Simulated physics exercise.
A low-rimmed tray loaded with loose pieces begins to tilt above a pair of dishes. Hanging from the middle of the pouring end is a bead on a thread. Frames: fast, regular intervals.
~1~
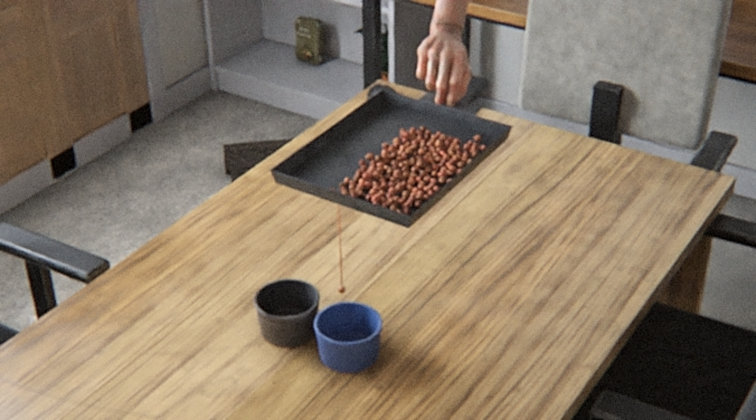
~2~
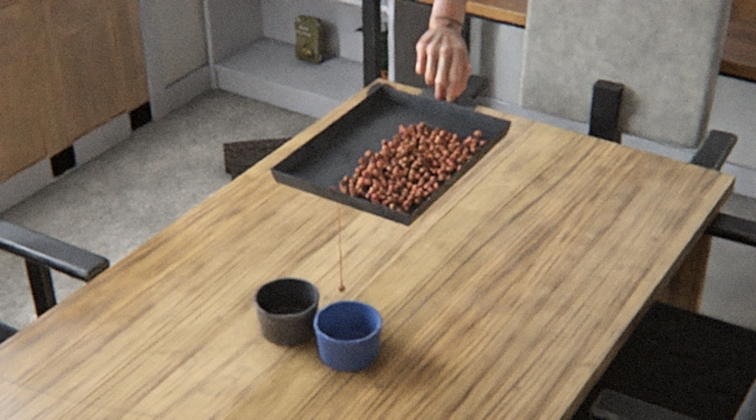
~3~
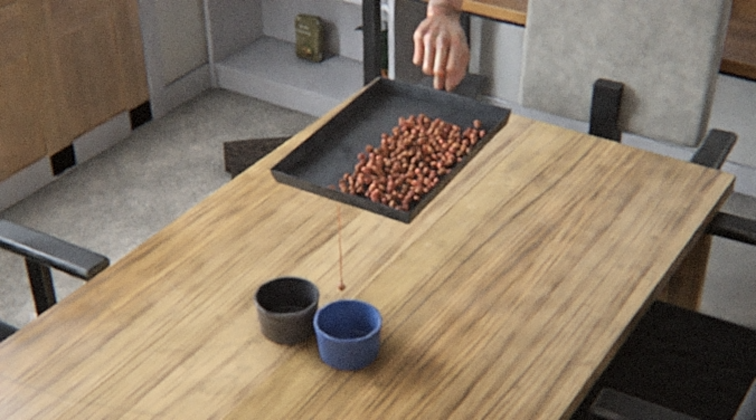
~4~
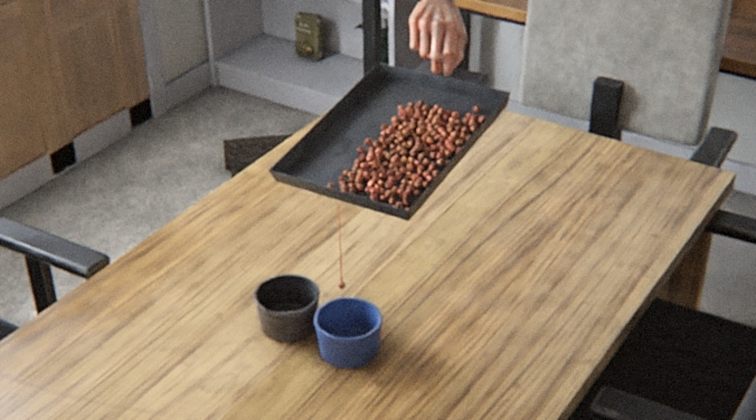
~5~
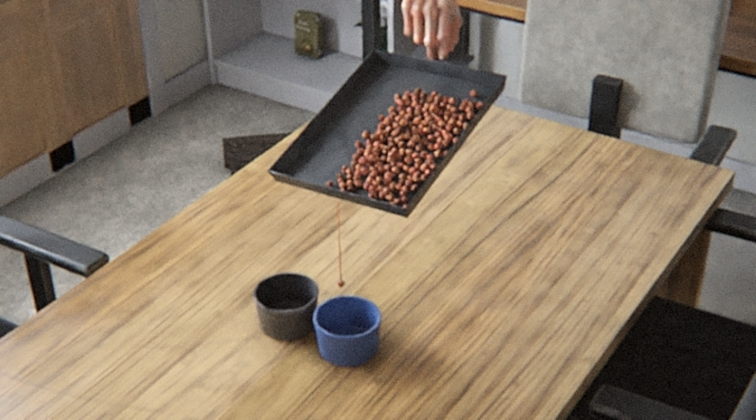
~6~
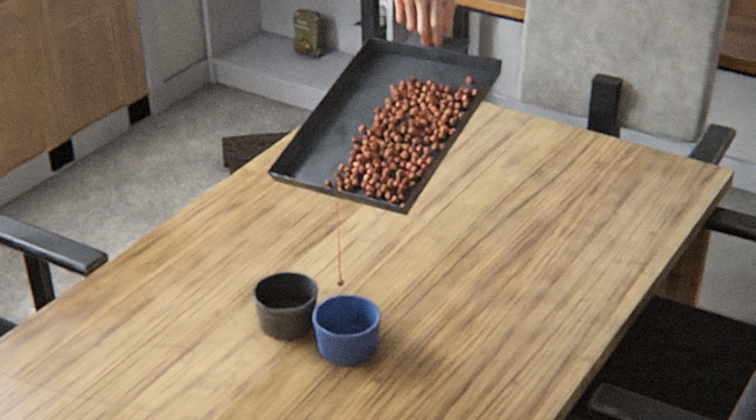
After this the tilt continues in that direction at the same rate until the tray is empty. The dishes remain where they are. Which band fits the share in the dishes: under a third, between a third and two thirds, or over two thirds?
The caught part is no less than a third and no more than two thirds.
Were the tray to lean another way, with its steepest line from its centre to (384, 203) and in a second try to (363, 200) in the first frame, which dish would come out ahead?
Case 1 - the one at right; case 2 - the one at right.
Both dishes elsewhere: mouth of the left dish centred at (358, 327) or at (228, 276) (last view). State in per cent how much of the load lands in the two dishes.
10, then 40 %.
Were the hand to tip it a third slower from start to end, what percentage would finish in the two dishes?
Roughly 60 %.
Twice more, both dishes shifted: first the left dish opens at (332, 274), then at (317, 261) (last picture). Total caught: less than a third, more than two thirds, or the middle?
Initially below one third, afterwards below one third.
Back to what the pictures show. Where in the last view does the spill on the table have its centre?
It's centred close to pixel (286, 351).
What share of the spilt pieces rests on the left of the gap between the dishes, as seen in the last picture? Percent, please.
Left share: Close to 80 %.
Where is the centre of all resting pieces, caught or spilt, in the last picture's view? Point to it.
The centre settles at about (284, 328).
Soon, tray tipped steeply; nearly all on the tray; a stray few in the air.
A while on, tray tipped past a quarter turn; nearly all on the tray; a stray few in the left dish; a stray few outside both; a stray few in the air.
Towards the end, tray tipped past a quarter turn; a small part in the right dish; about a third in the left dish; about half outside both; a stray few in the air.
Finally, tray tipped past a quarter turn; a small part in the right dish; about a third in the left dish; about half outside both.
